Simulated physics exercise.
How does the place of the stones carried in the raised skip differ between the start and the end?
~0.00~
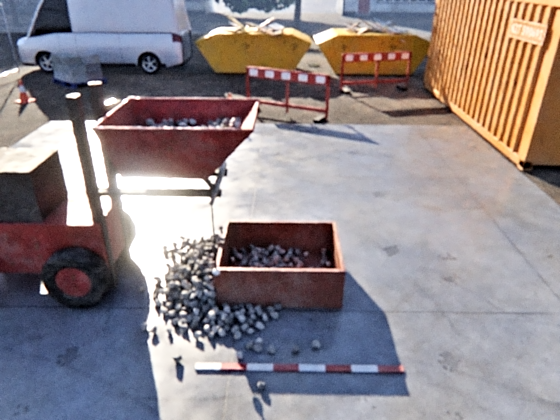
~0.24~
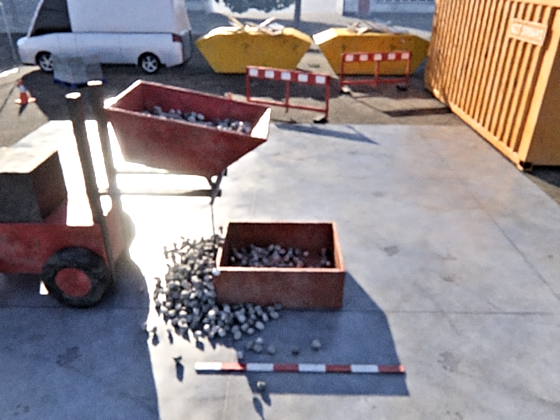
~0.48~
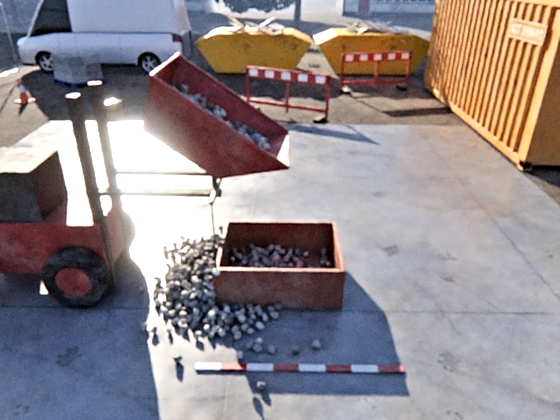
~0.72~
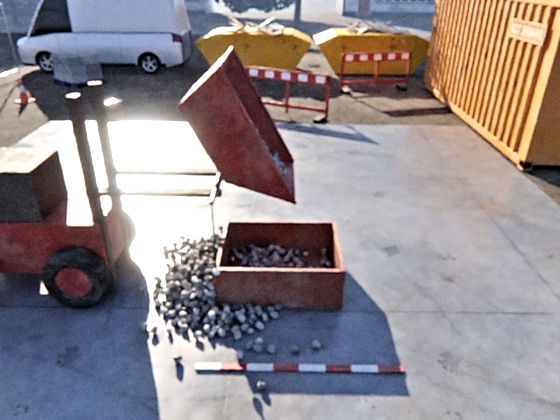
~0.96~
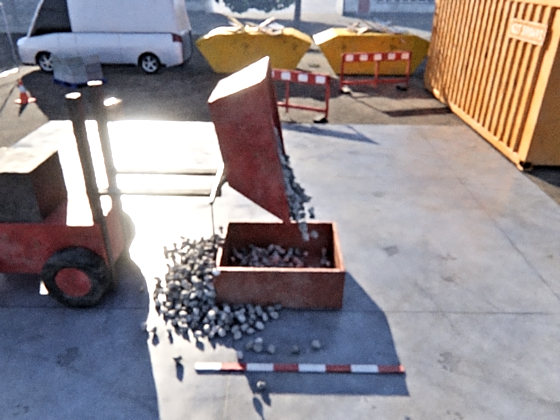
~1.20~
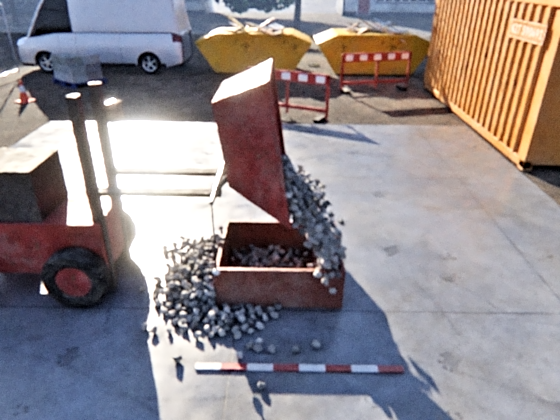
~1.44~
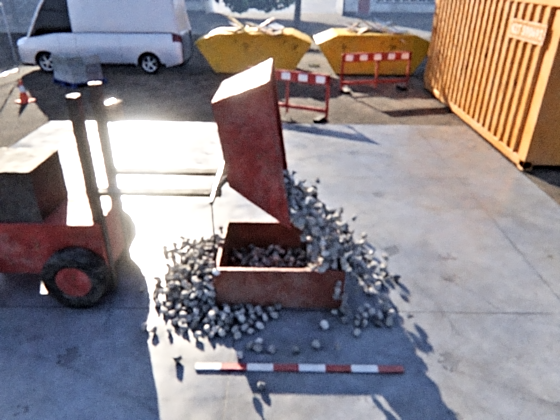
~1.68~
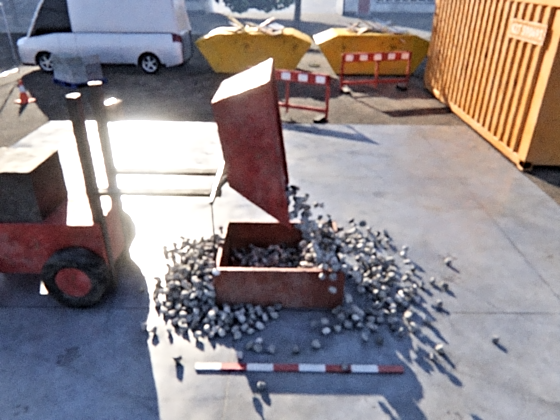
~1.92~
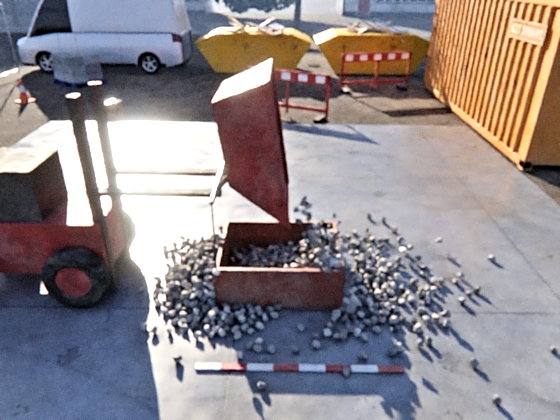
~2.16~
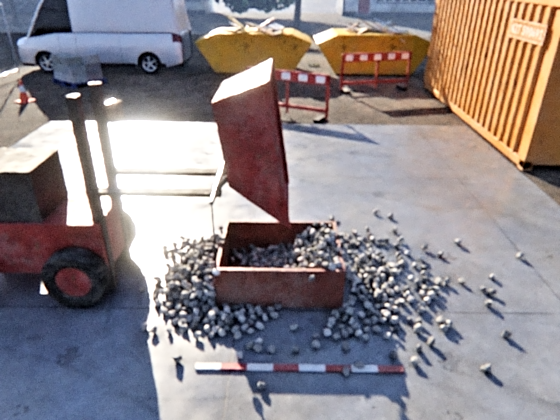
At the start they sit up in the raised skip on the left. By the end they lie lower down and further right, in the red bin and scattered over the ground around it.
